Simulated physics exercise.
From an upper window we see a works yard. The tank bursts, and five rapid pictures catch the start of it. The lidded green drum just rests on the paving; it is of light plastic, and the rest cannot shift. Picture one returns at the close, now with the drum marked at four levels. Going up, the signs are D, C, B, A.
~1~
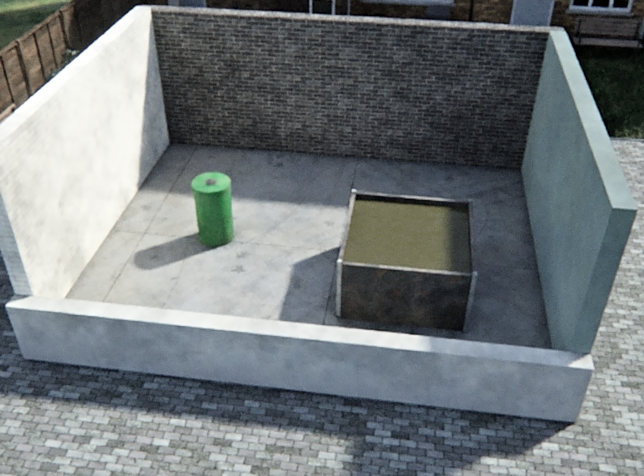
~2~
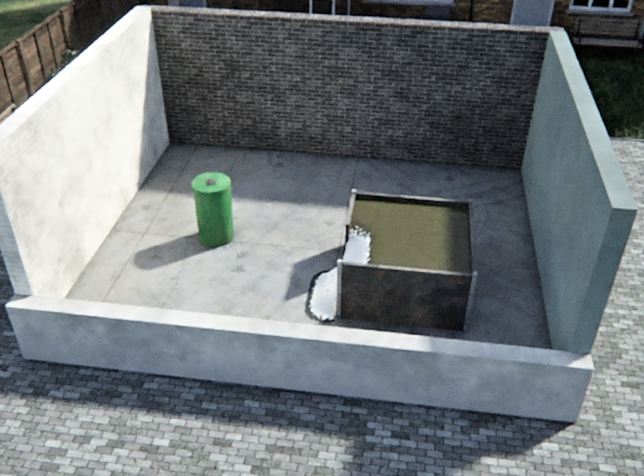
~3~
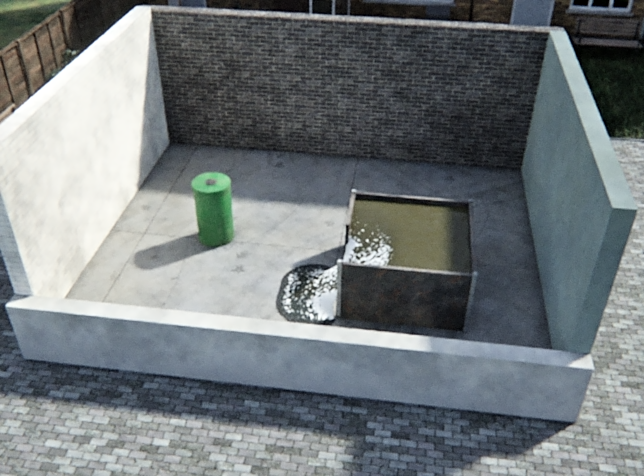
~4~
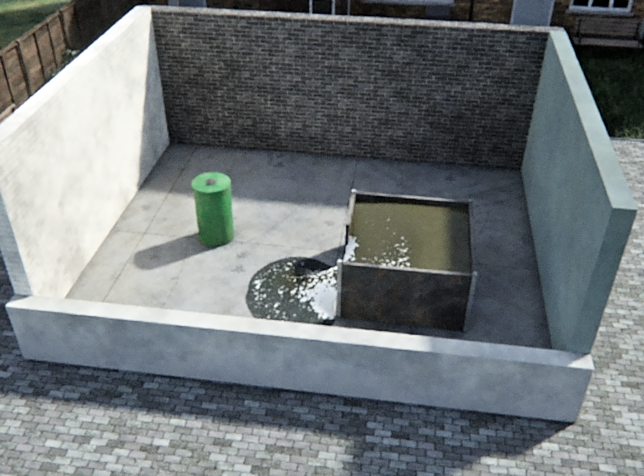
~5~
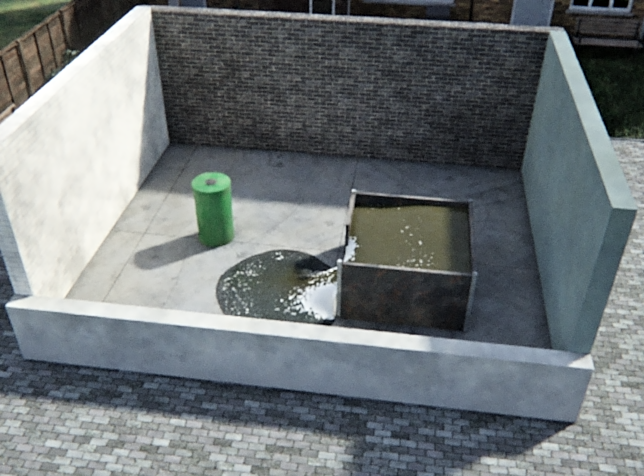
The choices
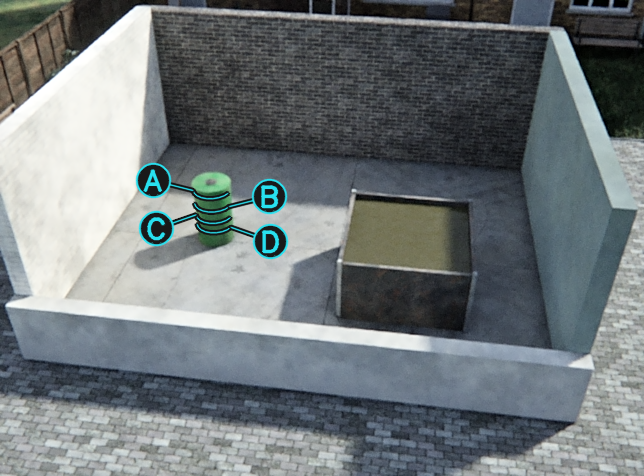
Water pouring from the left side of a full square tank and spreading across a walled yard floor near a green drum.
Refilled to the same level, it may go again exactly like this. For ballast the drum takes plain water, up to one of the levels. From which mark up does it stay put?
Mark D just does it.
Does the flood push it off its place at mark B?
No, not at all.
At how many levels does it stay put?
All four.
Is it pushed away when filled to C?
No.
In cyan, A at (206, 198); B at (208, 211); C at (209, 223); D at (210, 232); from the bottom up D, C, B, A.
If A is chosen, it does not move.
If B is chosen, it does not move.
If C is chosen, it does not move.
If D is chosen, it does not move.
